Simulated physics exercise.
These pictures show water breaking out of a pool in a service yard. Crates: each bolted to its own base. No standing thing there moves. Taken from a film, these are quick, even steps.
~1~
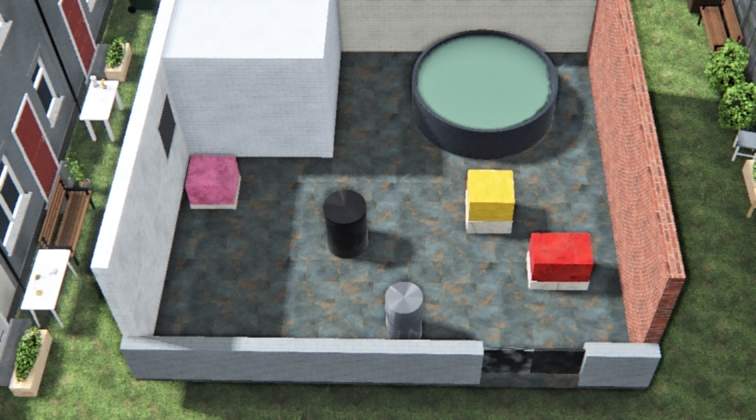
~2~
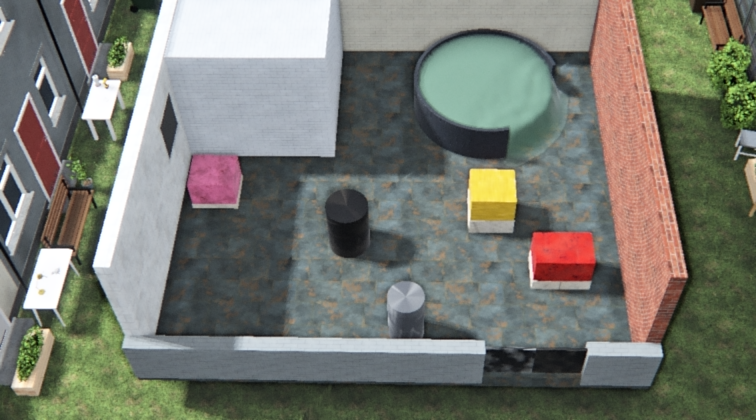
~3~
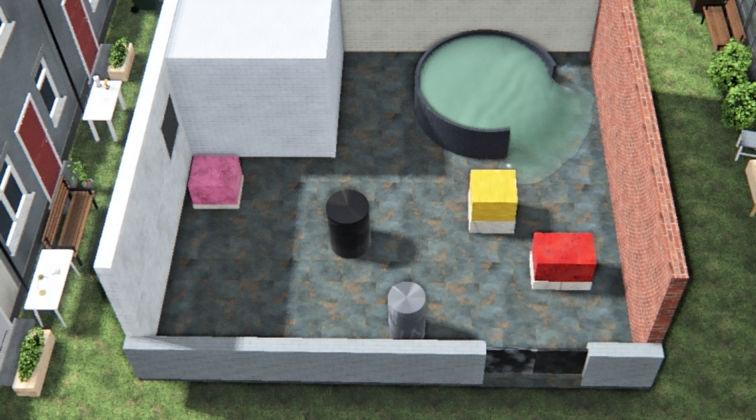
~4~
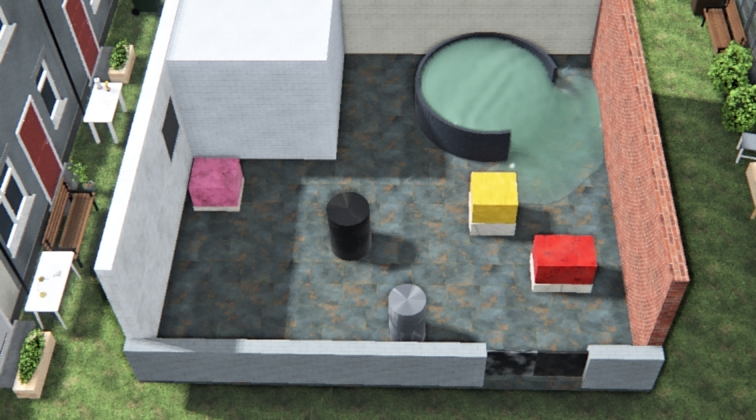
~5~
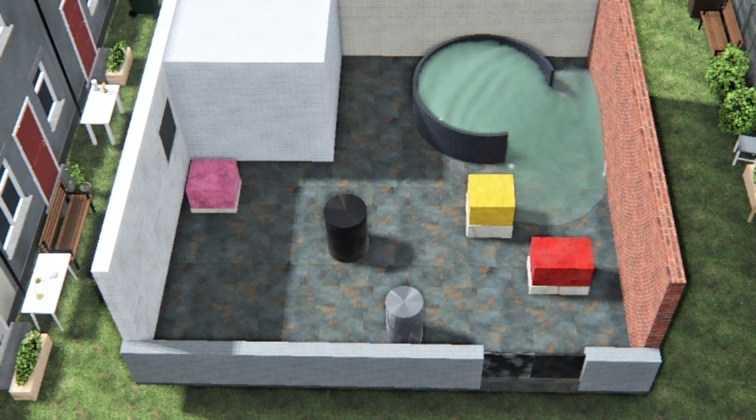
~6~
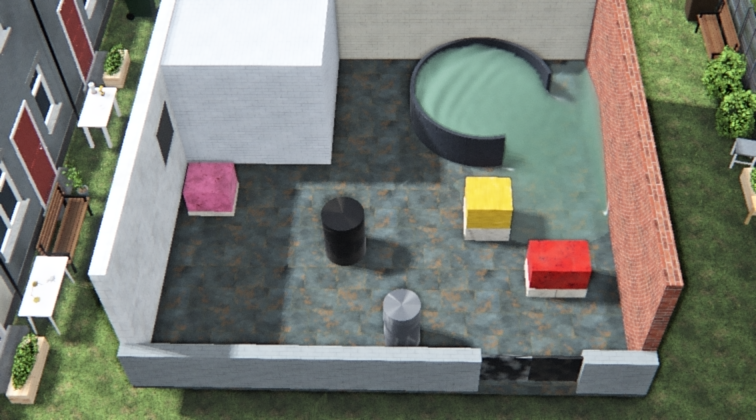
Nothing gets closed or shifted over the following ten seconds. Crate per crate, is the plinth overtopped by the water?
My prediction: The red crate ends up wet, the pink crate ends up wet, the yellow crate ends up dry.
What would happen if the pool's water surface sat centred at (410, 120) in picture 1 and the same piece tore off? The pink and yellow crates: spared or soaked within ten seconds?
I'd expect that the pink crate sees the flood while the yellow crate sees the flood.
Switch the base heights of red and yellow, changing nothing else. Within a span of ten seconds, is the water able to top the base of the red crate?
Red crate: Drenched.
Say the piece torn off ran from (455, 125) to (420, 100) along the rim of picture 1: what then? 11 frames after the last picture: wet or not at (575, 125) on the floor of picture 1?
Untouched.
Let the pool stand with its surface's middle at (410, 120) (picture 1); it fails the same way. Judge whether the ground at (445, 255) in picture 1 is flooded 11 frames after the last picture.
That point would end up soaked.
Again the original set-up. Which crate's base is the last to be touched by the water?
Coming in last, the pink-painted one.
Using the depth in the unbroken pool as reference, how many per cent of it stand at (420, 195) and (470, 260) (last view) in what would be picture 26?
In order: About 0 and 12 percent.
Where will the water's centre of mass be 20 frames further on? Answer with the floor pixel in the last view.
Near (517, 179).
A moment on, water covers 20 % of the floor; the red crate water round its plinth, the pink crate not reached, the yellow crate water round its plinth.
Next, water covers 25 % of the floor; the red crate water round its plinth, the pink crate not reached, the yellow crate water round its plinth.
Then, water covers 55 % of the floor; the red crate water round its plinth, the pink crate not reached, the yellow crate water round its plinth.
Later, water covers 90 % of the floor; the red crate water round its plinth, the pink crate water round its plinth, the yellow crate water round its plinth.
In the end, water covers 100 % of the floor; the red crate was topped, the pink crate was topped, the yellow crate stayed above the water.
